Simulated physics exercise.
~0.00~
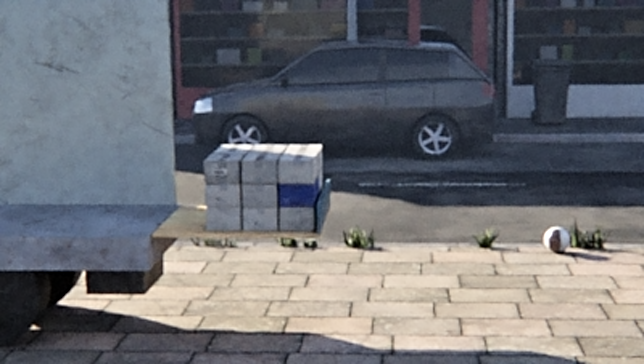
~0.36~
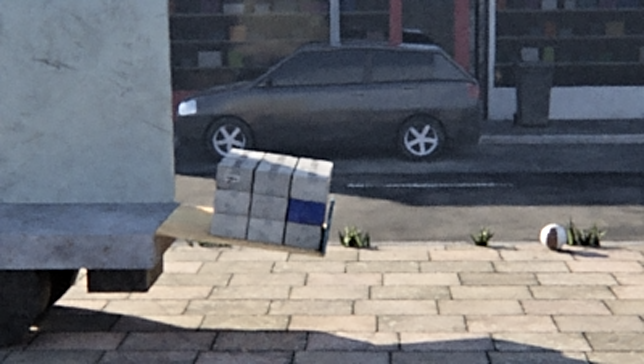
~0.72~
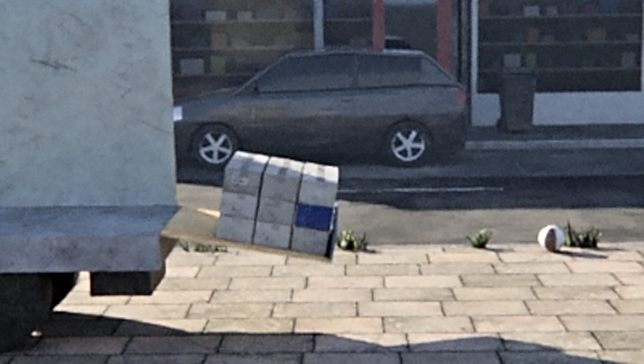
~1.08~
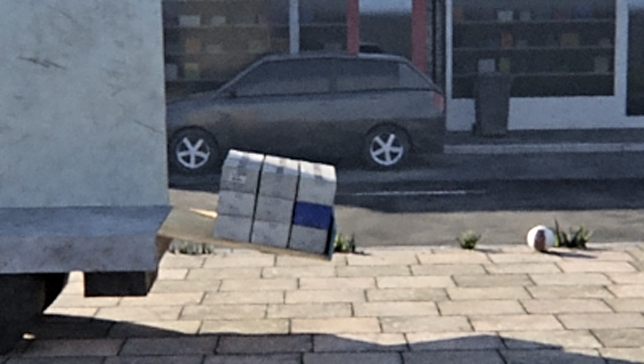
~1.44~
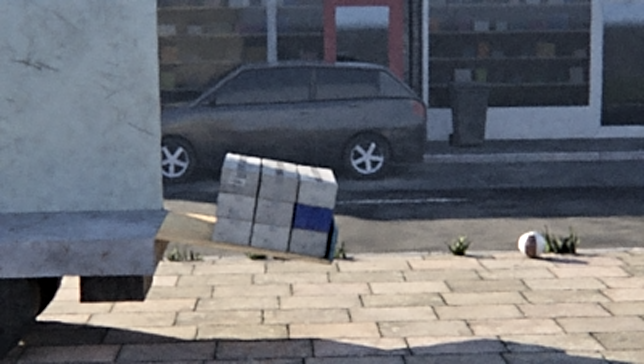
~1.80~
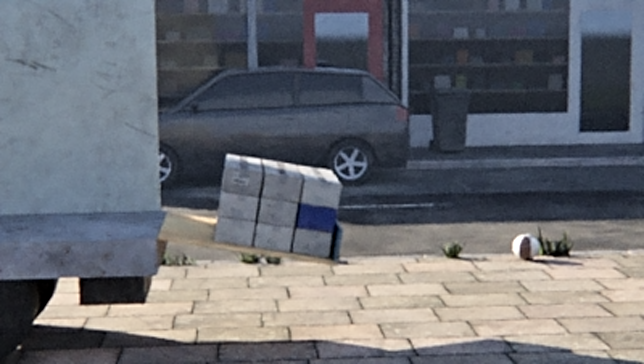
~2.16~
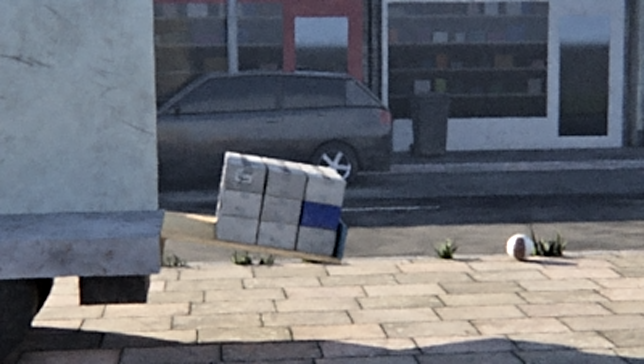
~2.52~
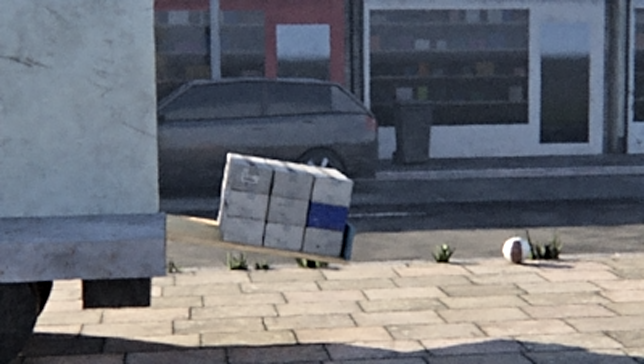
Tail lift behind a lorry tilting slightly down under stacked grey and blue parcels, then holding with the whole stack still aboard.
